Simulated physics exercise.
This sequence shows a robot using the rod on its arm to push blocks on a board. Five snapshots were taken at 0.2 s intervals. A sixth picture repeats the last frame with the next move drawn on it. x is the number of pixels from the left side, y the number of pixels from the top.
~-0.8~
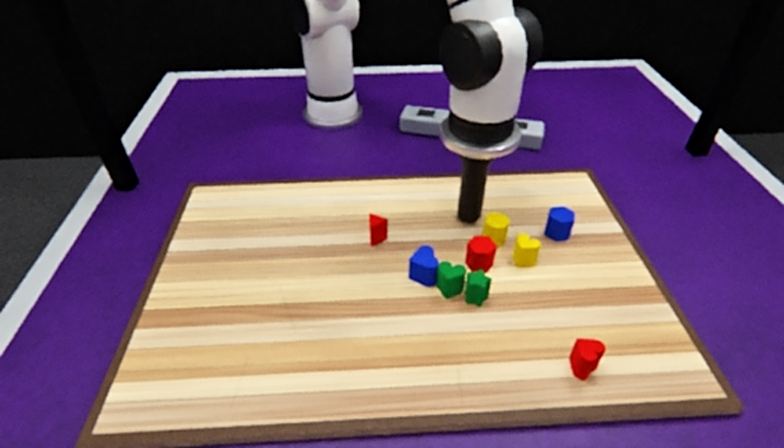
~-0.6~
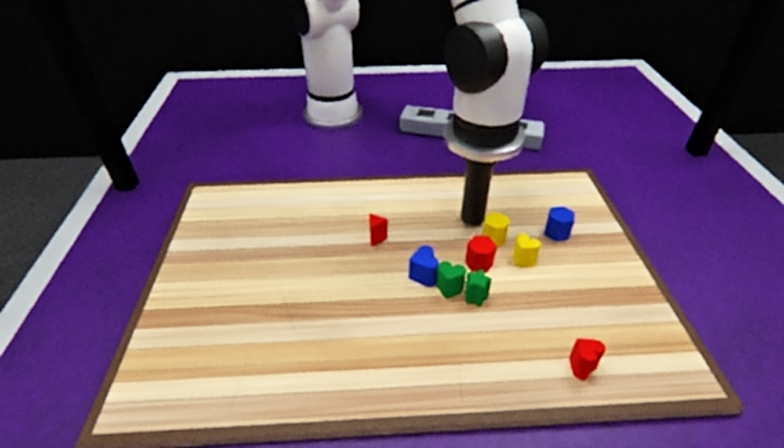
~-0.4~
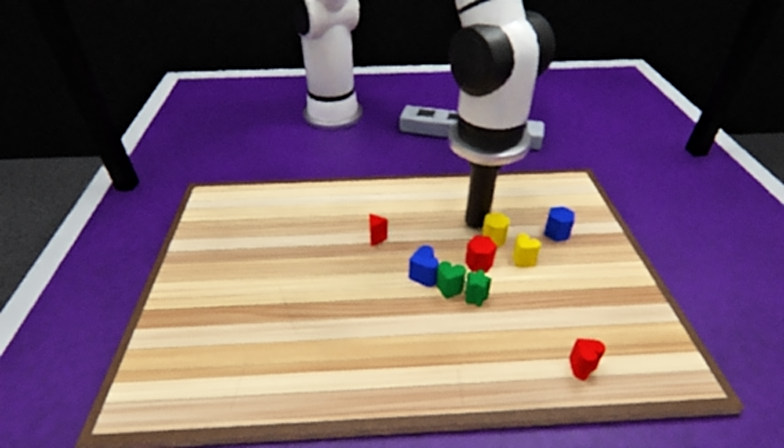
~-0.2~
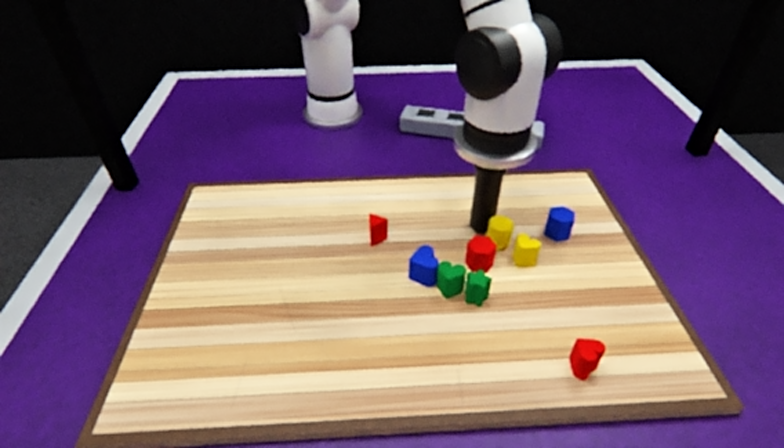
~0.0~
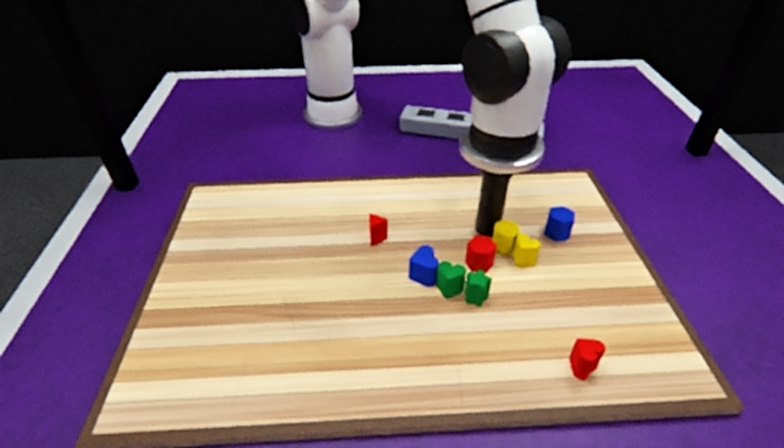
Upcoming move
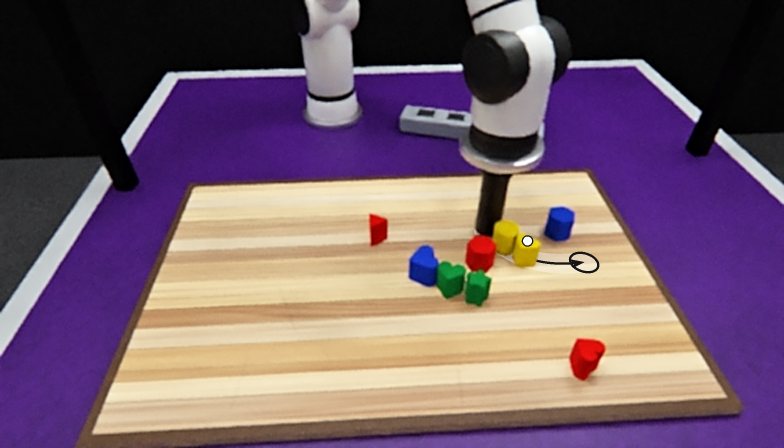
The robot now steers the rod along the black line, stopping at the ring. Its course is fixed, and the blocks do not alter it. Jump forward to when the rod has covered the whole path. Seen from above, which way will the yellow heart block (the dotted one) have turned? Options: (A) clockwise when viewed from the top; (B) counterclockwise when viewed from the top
The answer is B.
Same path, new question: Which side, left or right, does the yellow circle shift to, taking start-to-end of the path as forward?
Its shift is rightward.
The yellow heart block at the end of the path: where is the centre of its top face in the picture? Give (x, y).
I think it will end close to (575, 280).
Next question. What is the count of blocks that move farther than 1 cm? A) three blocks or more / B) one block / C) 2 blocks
C - 2 blocks.
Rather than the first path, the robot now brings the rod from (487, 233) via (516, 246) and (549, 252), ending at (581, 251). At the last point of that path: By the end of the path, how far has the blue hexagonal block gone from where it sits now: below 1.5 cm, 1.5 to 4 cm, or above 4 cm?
It will fall in the lowest band, under 1.5 cm.
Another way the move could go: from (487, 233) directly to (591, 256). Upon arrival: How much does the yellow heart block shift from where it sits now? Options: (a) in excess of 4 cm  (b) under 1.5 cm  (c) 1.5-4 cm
Answer: C.
Path on the board, from (487, 233) over (512, 252) and (548, 263) to (584, 262); the dot is on the yellow heart block.
The first path, step by step. One third of the way, rod (513, 248); yellow circle (535, 248); yellow heart block (557, 263).
Two thirds of the way, rod (550, 259); yellow circle (559, 262); yellow heart block (575, 280), turned 35° anticlockwise.
At the end, rod (586, 258); red hexagonal block in place; yellow circle (559, 262); yellow heart block (575, 280), turned 35° anticlockwise.
